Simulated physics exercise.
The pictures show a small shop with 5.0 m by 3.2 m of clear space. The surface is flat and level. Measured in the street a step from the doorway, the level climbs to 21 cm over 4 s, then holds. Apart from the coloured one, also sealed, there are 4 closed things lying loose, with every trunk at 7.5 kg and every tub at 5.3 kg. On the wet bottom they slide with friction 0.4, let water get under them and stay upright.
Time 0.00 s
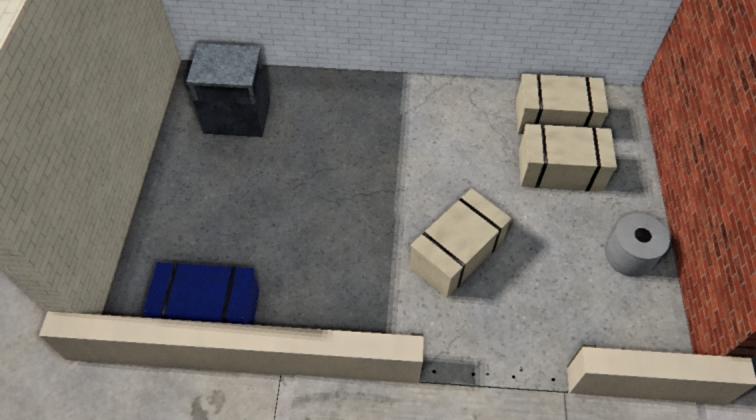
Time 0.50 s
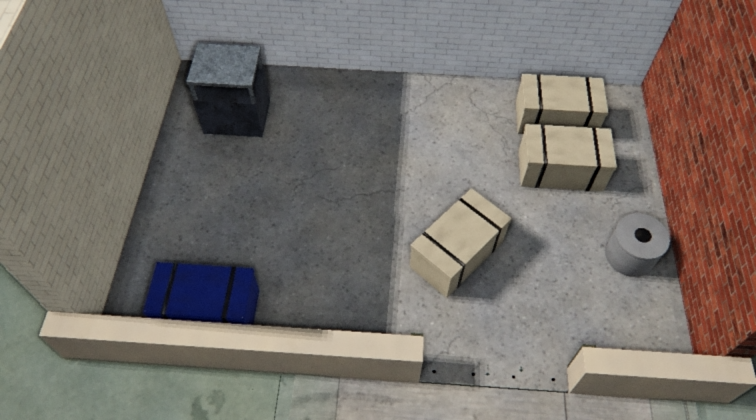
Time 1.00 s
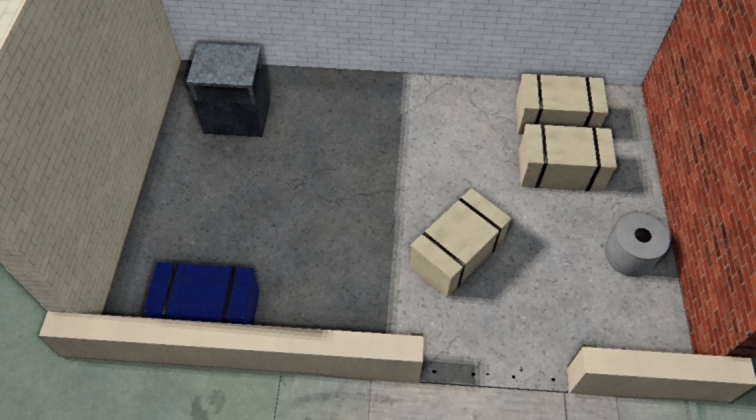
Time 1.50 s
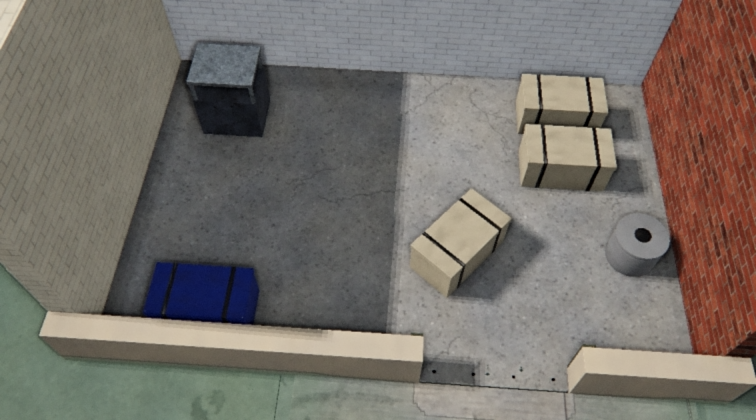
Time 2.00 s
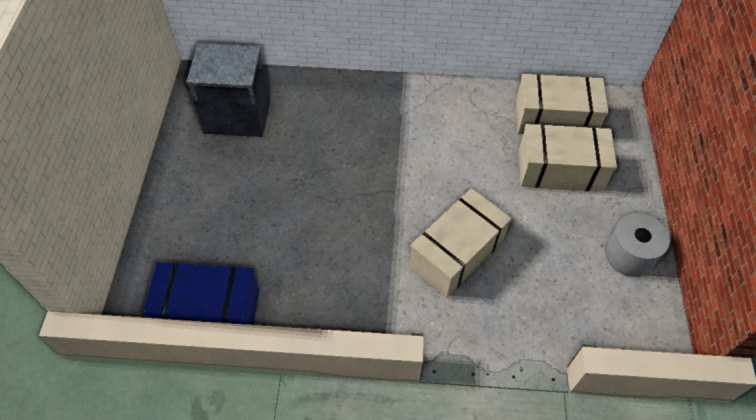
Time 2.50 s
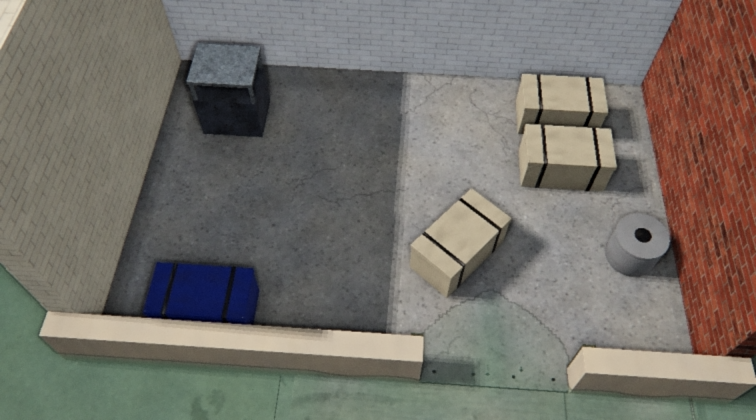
In the video, greenish water spreads over the pavement outside a small walled room holding a blue trunk, pale strapped trunks, a dark box and a grey tub, then enters through the doorway gap, while the objects stay still.
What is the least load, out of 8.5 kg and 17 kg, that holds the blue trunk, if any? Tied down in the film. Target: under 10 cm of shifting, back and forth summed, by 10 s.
Smaller mass.
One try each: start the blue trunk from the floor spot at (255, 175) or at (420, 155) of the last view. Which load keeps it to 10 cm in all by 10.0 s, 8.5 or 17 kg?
For the first spot both come up short, for the second both come up short.
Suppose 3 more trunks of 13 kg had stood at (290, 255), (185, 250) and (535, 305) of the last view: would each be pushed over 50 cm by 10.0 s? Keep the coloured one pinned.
One by one: Not far enough, not far enough and too far.
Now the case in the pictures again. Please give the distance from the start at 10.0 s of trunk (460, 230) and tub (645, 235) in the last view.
In turn: 250 cm, 30 cm.
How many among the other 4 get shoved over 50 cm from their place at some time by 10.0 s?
That comes to 3.
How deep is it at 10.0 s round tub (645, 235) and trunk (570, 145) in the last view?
Depths: Near 9 cm, then near 13 cm.
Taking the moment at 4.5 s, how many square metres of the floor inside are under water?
I'd estimate close to 7.0 m2.
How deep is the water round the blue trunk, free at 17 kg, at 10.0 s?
4 cm, roughly.
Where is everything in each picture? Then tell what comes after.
The blue trunk at (199, 290) rests on the ground; water covers 0.0 m2; 0 of 5 have shifted, in the first picture.
The blue trunk at (199, 290) rests on the ground; 0.0 m2 under water; 0 of 5 have shifted, in the second picture.
The blue trunk at (199, 290), on the bottom; water covers 0.0 m2; 0 of 5 have shifted, in the third picture.
The blue trunk at (199, 290) rests on the ground; 0.0 m2 under water; 0 of 5 have shifted, in the fourth picture.
The blue trunk at (199, 290), on the bottom; 0.0 m2 under water; 0 of 5 have shifted, in the fifth picture.
The blue trunk at (199, 290), on the bottom; water covers 0.5 m2; 0 of 5 have shifted, in the sixth picture.
After 3.5 s the blue trunk would be 0 cm from its start with 8.5 kg and 0 cm from its start with 17 kg; 0 cm of water round it then.
After 4.5 s the blue trunk would be 0 cm from its start with 8.5 kg and 0 cm from its start with 17 kg; 0 cm of water round it then.
After 7.0 s the blue trunk would be 0 cm from its start with 8.5 kg and 0 cm from its start with 17 kg; 0 cm of water round it then.
After 10.0 s the blue trunk would be 4 cm from its start with 8.5 kg and 0 cm from its start with 17 kg; 4 cm of water round it then.
